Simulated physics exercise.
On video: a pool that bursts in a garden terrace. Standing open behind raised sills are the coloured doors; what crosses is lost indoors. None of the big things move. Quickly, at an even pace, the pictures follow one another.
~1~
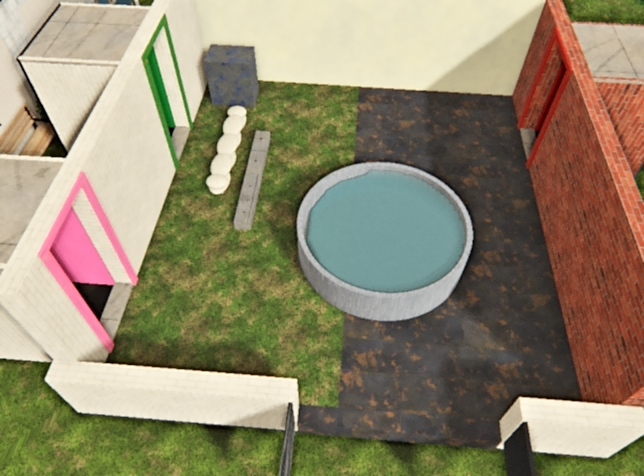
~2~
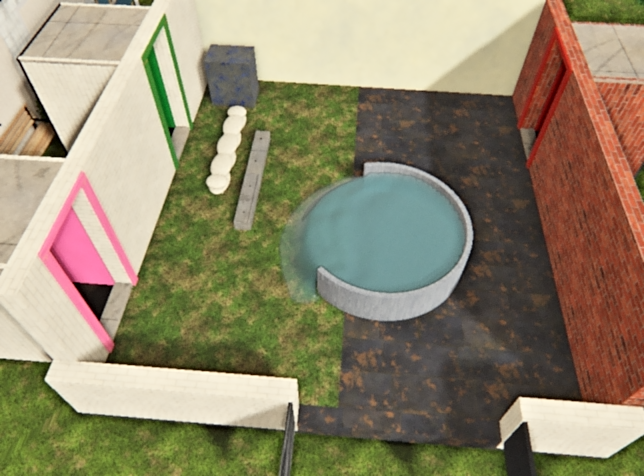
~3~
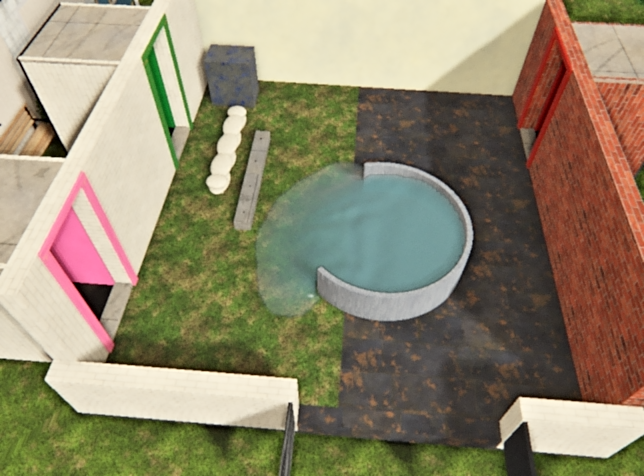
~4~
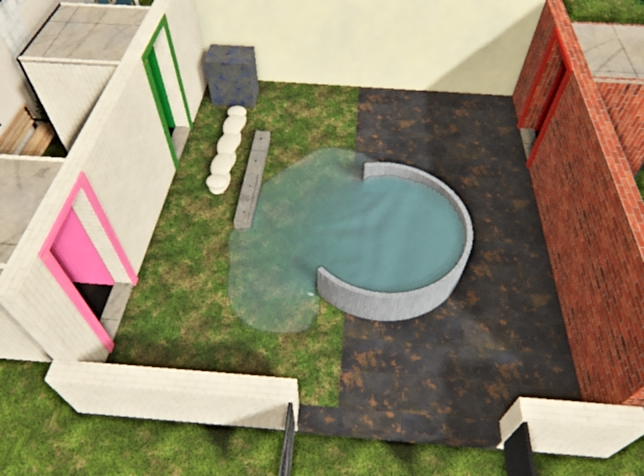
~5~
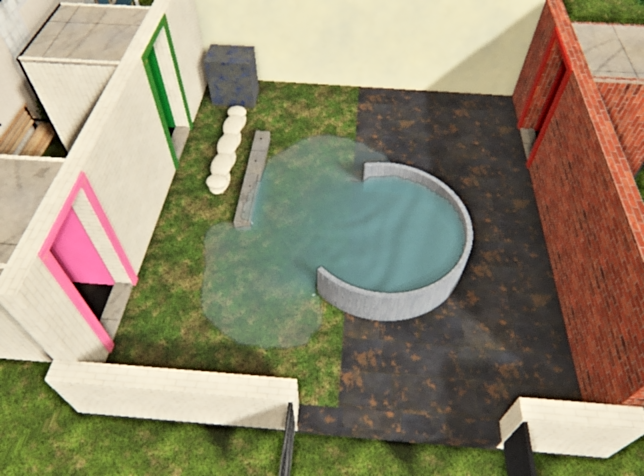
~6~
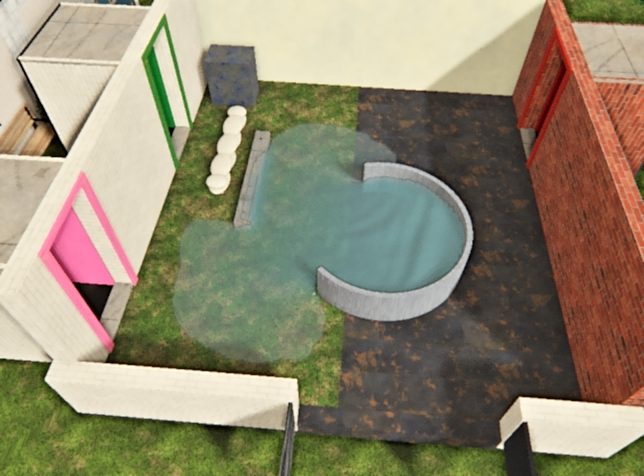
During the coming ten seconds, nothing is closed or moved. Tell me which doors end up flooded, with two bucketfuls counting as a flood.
The red door is swamped, the pink door is swamped, the green door is not swamped.
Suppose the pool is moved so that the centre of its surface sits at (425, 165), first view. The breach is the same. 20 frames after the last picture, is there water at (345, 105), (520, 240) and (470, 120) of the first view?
Result: Inundated; spared; inundated.
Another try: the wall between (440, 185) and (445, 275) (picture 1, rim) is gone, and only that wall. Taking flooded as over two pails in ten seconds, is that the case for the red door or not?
In that case red ends up above.
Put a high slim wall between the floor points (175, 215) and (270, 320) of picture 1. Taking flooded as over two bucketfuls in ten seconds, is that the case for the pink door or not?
Pink door: Stays within the limit.
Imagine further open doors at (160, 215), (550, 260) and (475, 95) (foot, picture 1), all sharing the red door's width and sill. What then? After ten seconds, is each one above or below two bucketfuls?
They turn out over, short and over.
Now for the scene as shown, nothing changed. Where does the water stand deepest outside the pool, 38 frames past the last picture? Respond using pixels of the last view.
At about (504, 98).
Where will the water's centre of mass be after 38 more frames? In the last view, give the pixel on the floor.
The water centres close to (317, 200).
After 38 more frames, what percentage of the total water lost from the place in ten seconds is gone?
I get 40 percent.
A moment on, water covers 35 % of the floor; the red door not reached, the pink door wet at the sill, nothing in, the green door not reached.
Next, water covers 45 % of the floor; the red door not reached, the pink door under two buckets in, the green door not reached.
Then, water covers 55 % of the floor; the red door not reached, the pink door over two buckets in, the green door wet at the sill, nothing in.
Later, water covers 80 % of the floor; the red door under two buckets in, the pink door over two buckets in, the green door wet at the sill, nothing in.
In the end, water covers 95 % of the floor; the red door over two buckets in, the pink door over two buckets in, the green door under two buckets in.
